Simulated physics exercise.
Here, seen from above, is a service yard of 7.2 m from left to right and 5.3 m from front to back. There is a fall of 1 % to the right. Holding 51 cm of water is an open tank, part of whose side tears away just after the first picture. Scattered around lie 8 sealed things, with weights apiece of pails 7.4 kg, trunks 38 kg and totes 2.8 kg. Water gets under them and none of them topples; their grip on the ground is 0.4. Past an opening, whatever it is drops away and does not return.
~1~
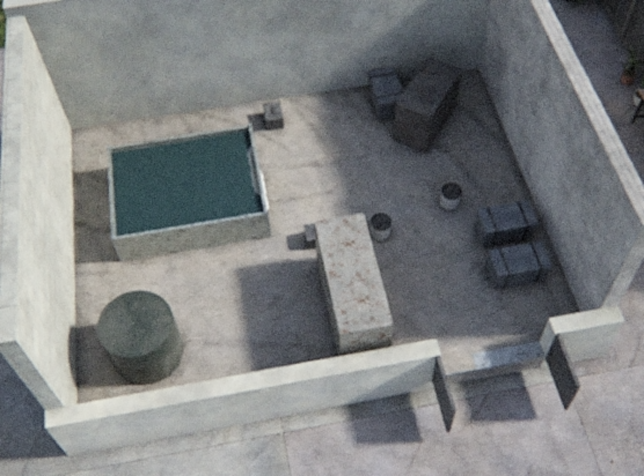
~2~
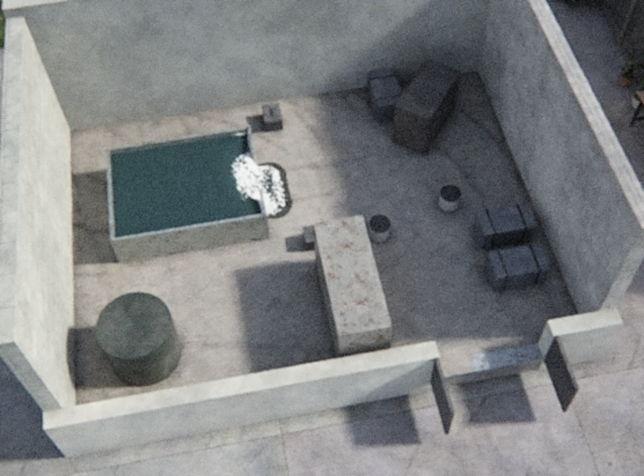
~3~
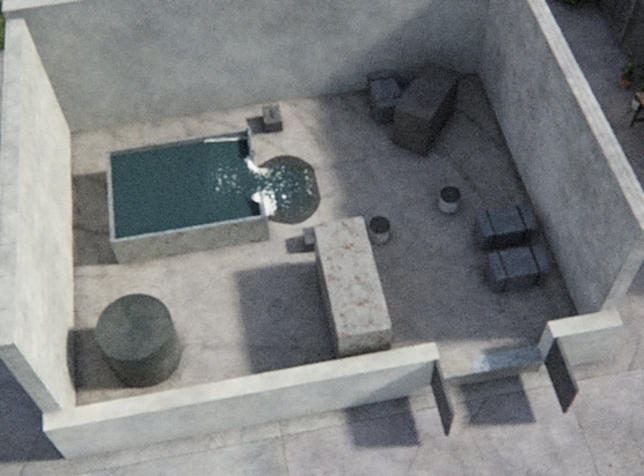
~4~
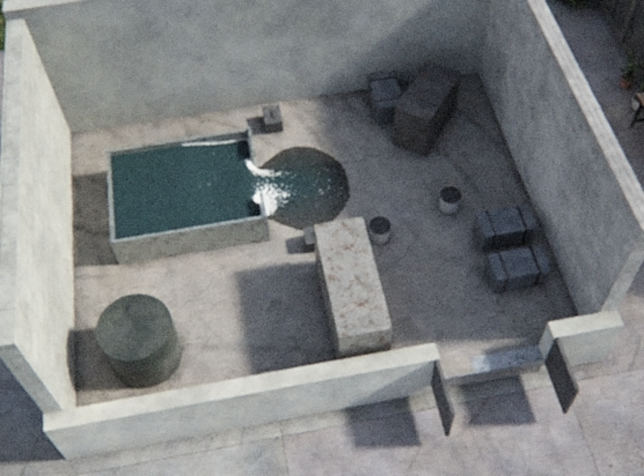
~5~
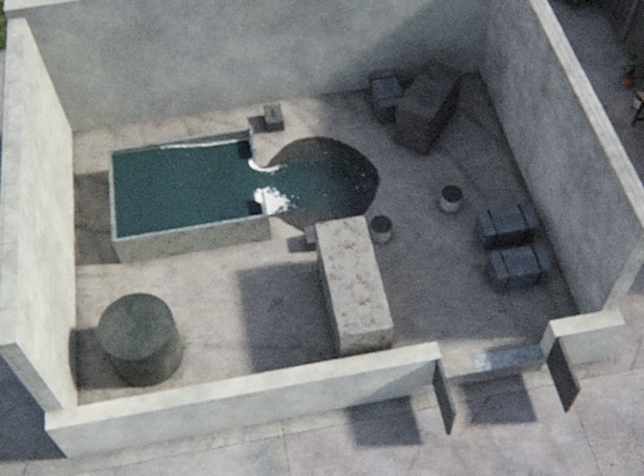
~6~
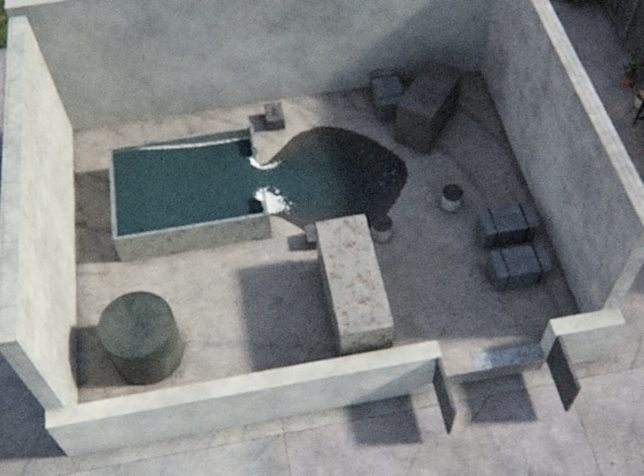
Water pours through a gap in the tank's right side and spreads across the yard floor.
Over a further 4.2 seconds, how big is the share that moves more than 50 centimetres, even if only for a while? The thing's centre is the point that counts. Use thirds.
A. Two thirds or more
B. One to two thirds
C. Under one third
The answer is B.
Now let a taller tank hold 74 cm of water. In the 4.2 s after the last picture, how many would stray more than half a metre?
That would make 6 of them.
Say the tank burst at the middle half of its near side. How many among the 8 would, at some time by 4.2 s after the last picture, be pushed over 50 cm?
The count would be 1.
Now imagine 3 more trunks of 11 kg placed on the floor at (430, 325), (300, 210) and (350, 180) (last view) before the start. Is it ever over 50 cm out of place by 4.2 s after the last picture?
Going through them in turn, I'd say not that far, beyond and beyond.
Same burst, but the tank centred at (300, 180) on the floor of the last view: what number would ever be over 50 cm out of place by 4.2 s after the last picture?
Result: 4 of them.
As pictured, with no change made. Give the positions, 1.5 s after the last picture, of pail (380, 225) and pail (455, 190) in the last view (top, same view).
(433, 244) and (504, 191), roughly.
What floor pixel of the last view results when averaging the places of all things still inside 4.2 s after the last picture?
About (428, 215).
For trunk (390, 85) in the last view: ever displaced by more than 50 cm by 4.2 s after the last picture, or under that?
Short answer, undershooting.
Then, 0.4 s after the last picture 0 of 8 are over 50 cm from their spots; 0 afloat.
Then, 1.5 s after the last picture 2 of 8 are over 50 cm from their spots; 0 afloat.
Then, 2.8 s after the last picture 2 of 8 are over 50 cm from their spots; 2 afloat.
Then, 4.2 s after the last picture 5 of 8 are over 50 cm from their spots, and 5 have been at some point; 5 afloat.
